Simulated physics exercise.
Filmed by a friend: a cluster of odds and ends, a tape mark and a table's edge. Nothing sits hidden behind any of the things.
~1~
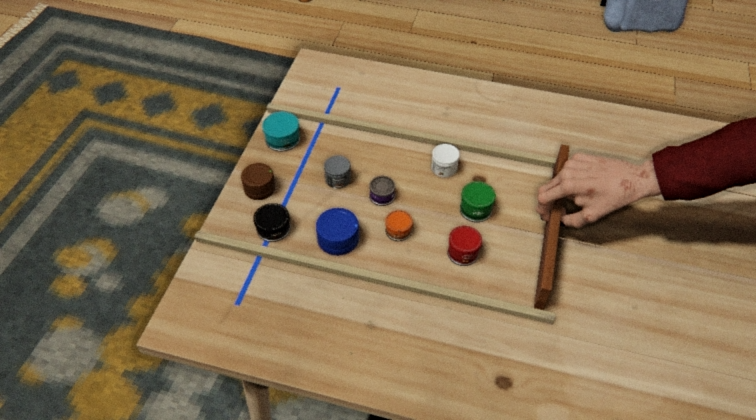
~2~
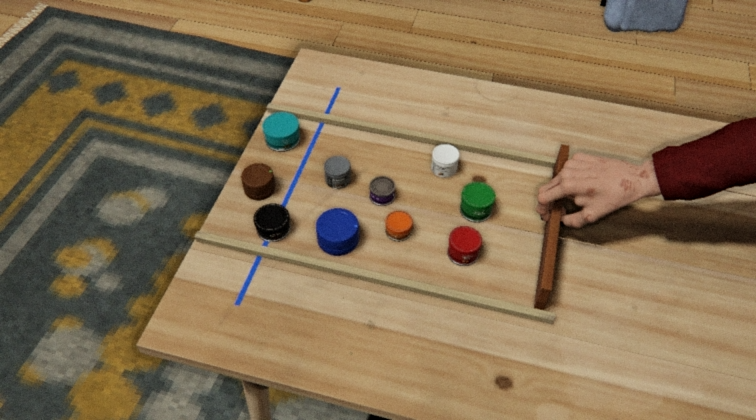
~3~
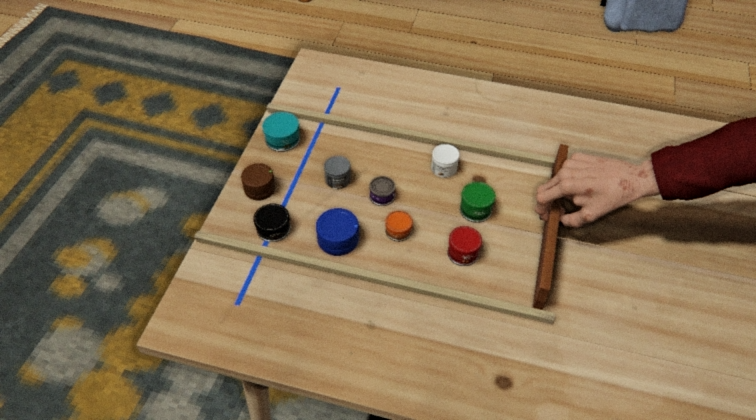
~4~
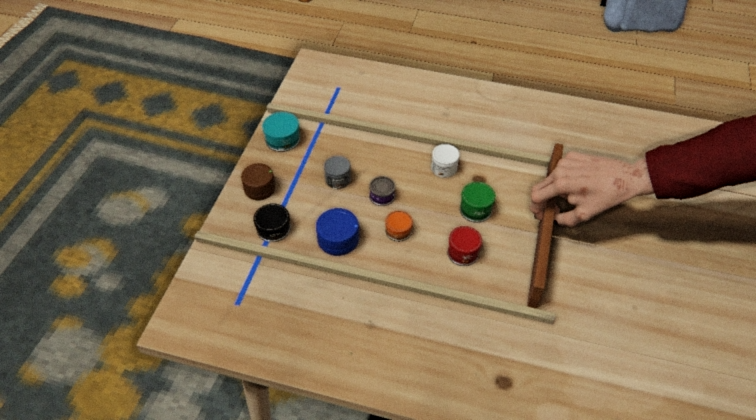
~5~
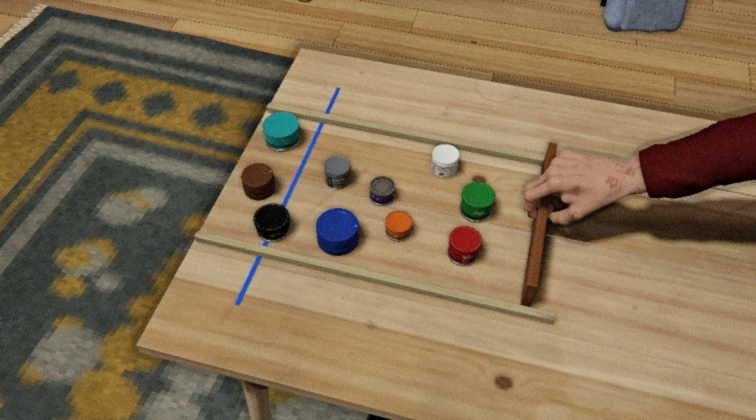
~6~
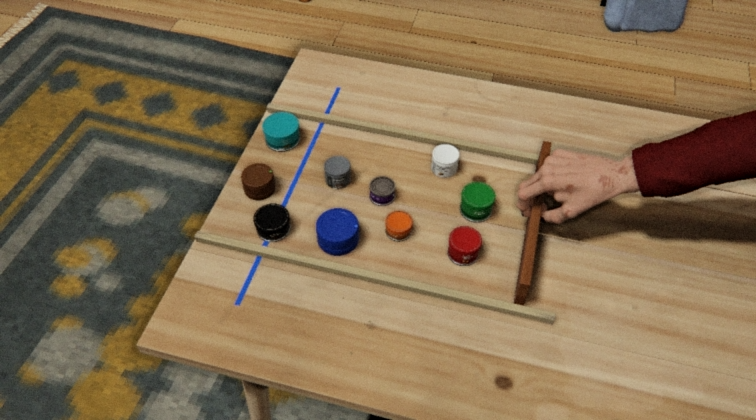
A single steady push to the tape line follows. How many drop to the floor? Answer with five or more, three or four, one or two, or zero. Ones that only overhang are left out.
The count that falls is zero.
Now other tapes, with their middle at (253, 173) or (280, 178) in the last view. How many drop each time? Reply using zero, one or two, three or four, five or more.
Taking the two places in turn, it's five or over; one to two.
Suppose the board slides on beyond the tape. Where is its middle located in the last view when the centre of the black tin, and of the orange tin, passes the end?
Approx. (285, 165) for the first, approx. (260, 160) for the second.
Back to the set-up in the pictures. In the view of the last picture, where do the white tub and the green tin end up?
The one named first is at (302, 131), the next at (285, 160).
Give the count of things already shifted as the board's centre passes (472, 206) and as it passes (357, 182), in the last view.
So 2, and at the other place 8.
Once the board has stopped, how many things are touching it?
4.
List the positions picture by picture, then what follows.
Turquoise pot (282, 132); brown lid (258, 182); black tin (272, 223); board (553, 223); tape (295, 181), in the first picture.
Brown lid (258, 182); green tin (477, 202), in the second picture.
Black tin (272, 223); red tin (464, 246), in the third picture.
Turquoise pot (282, 132); orange tin (399, 226), in the fourth picture.
Brown lid (258, 182); board (540, 220), in the fifth picture.
Turquoise pot (282, 132); brown lid (258, 182); black tin (272, 223); board (534, 219); tape (295, 181), in the sixth picture.
Early on, none off yet; turquoise pot at rest near (282, 132); brown lid at rest near (258, 182); black tin at rest near (272, 223).
Finally, the number that fall off is zero.
